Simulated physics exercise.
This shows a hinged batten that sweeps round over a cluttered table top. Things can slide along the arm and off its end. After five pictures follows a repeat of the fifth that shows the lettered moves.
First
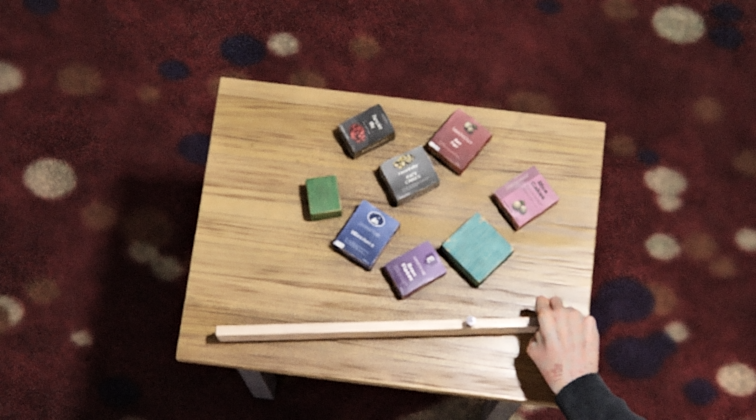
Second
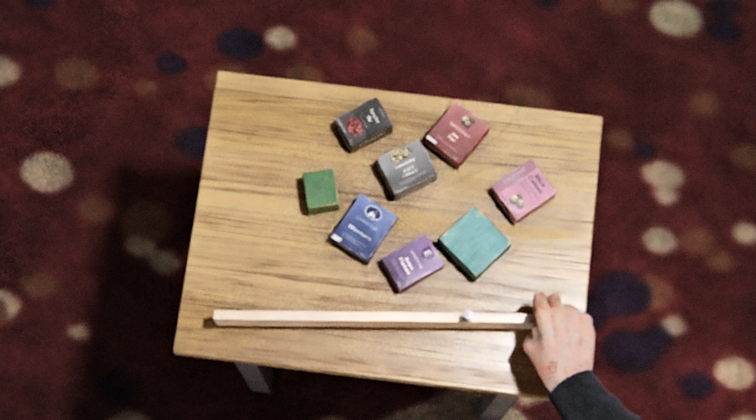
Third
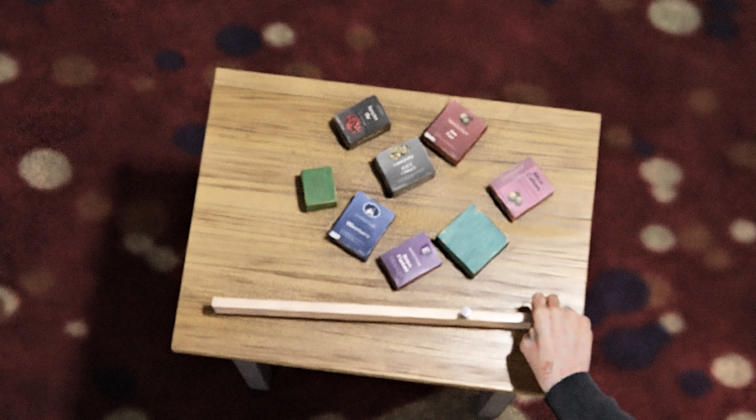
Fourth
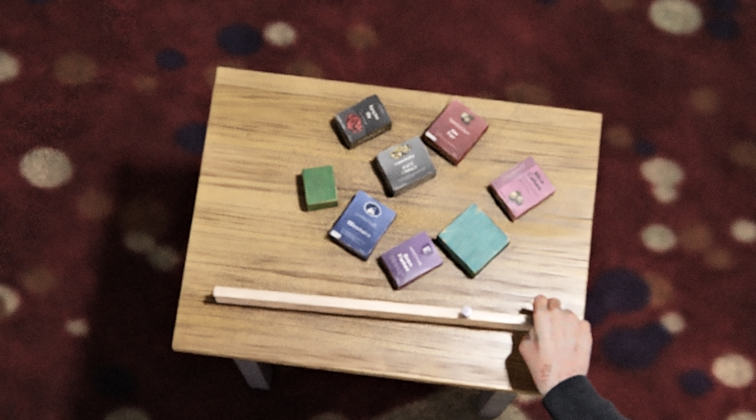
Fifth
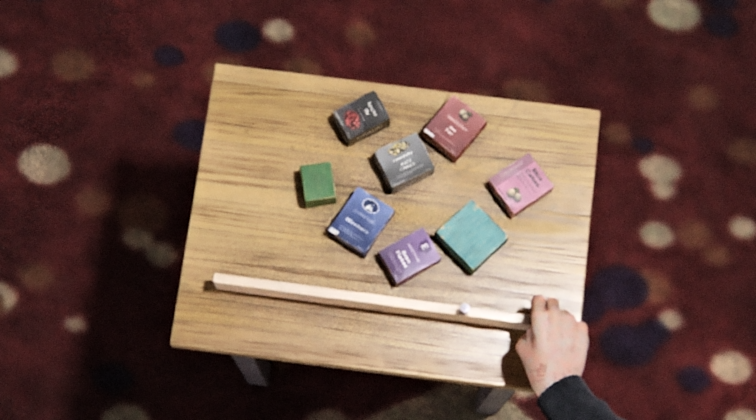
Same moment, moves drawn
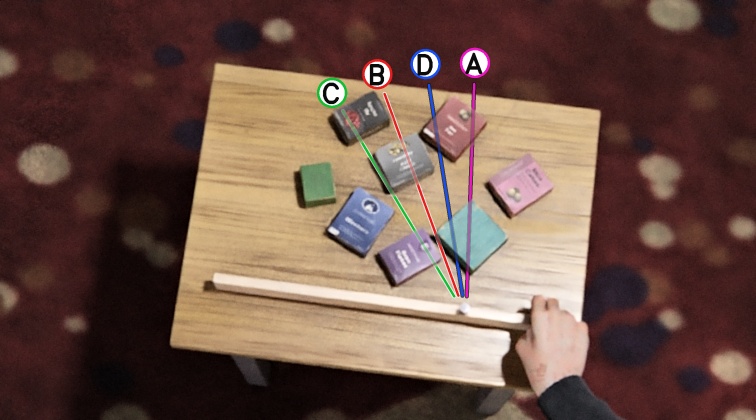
The footage shows a hand at the right end of a long wooden strip on a table, slowly swinging its left end a short way toward several small coloured boxes, which stay in place along with the small white object on the strip.
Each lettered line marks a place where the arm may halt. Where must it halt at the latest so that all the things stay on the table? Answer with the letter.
No farther than C.
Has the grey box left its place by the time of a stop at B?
By then, yes.
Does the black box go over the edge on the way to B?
Yes.
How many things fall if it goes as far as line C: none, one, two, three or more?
The count is none.
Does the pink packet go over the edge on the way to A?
No.
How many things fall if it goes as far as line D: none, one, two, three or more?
By then, two.
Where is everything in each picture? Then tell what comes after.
Pink packet (525, 198); green block (324, 198); purple packet (415, 270), in the first picture.
Arm (336, 316); blue box (364, 229), in the second picture.
Arm (334, 308); black box (363, 123), in the third picture.
Arm (335, 302); red packet (456, 132), in the fourth picture.
Arm (334, 293); green block (318, 185); purple packet (410, 257); blue box (361, 222), in the fifth picture.
On the marked copy, A at (471, 188); B at (421, 193); C at (398, 202); D at (445, 188).
With C. Early on, arm (347, 252); purple packet (413, 250); red packet (455, 129).
Further on, arm (373, 219); red packet (458, 126); grey box (415, 150).
At the end, arm (398, 201); black box (399, 94); red packet (489, 106); nothing has fallen.
As for the rest, A drops the grey box, black box and red packet; B drops the black box and red packet; D drops the black box and red packet.
